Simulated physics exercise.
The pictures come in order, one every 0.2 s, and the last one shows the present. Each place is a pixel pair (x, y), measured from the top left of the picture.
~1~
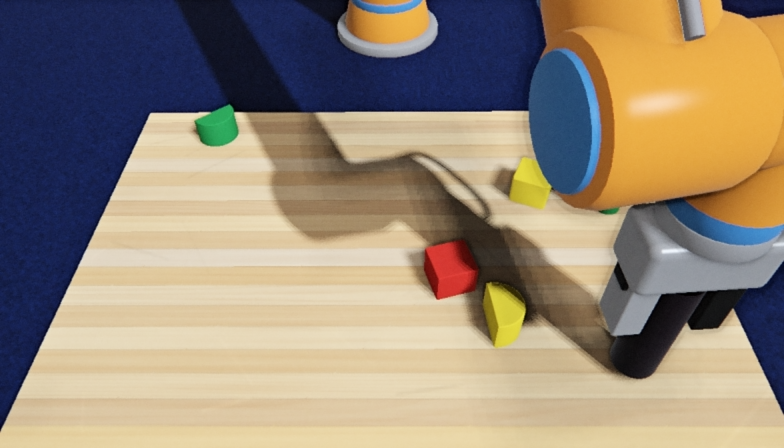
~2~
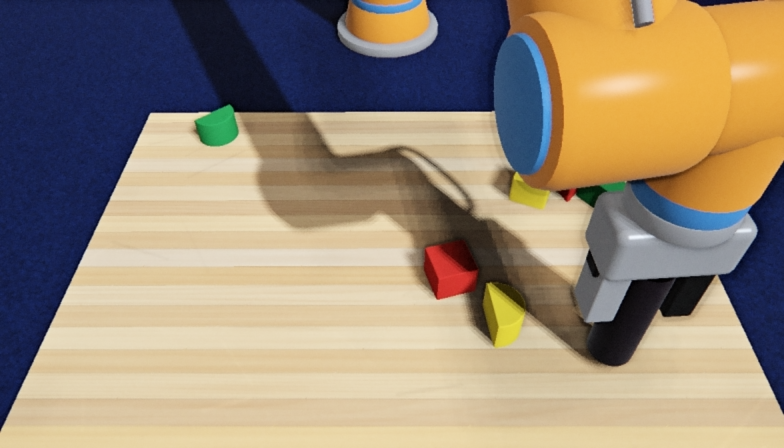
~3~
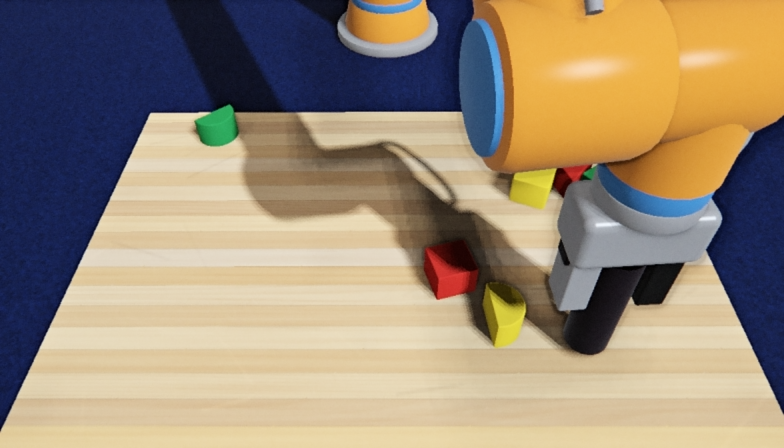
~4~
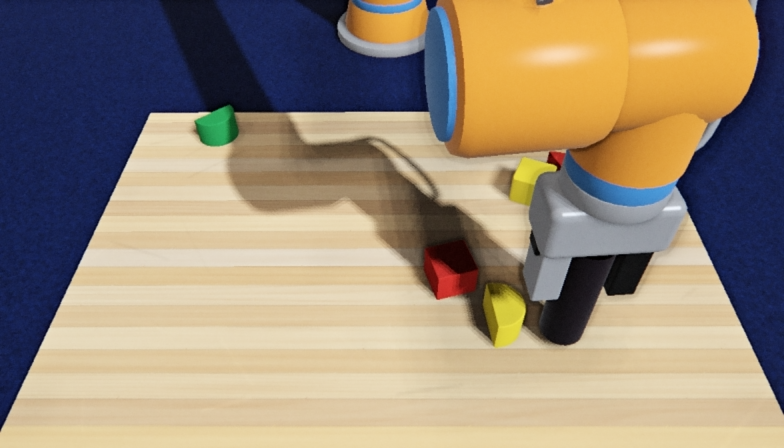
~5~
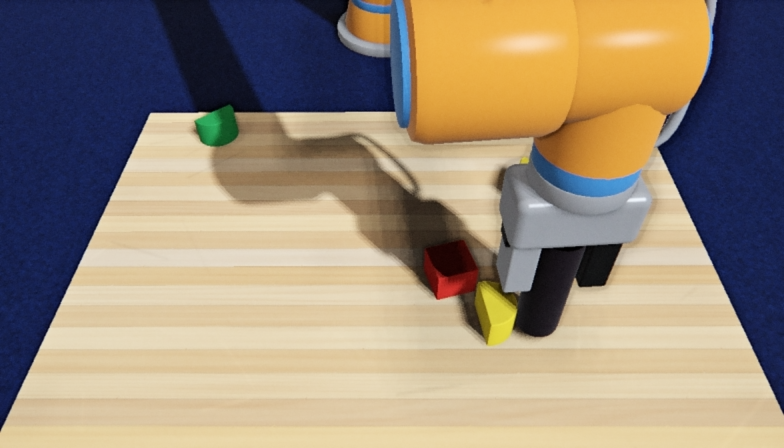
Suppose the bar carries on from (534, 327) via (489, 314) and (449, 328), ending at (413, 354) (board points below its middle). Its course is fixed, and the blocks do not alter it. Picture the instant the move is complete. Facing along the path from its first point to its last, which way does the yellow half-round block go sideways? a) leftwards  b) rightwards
Correct choice: B.
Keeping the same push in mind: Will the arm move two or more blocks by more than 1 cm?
Short answer: No.
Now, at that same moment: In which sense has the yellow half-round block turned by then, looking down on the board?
Looking down on the board, it turns clockwise.
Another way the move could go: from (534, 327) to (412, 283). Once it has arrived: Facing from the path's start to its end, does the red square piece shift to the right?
Yes, that is what happens.
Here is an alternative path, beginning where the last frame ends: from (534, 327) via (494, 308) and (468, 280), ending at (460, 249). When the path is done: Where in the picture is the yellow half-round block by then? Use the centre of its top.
It should be at about (450, 292).
On the path given first. One third of the way, bar (489, 306); yellow half-round block (450, 295), turned 25° anticlockwise.
Two thirds of the way, bar (449, 321); yellow half-round block (410, 301).
At the end, bar (413, 346); red square piece not moved; yellow half-round block (389, 305), turned 55° clockwise.
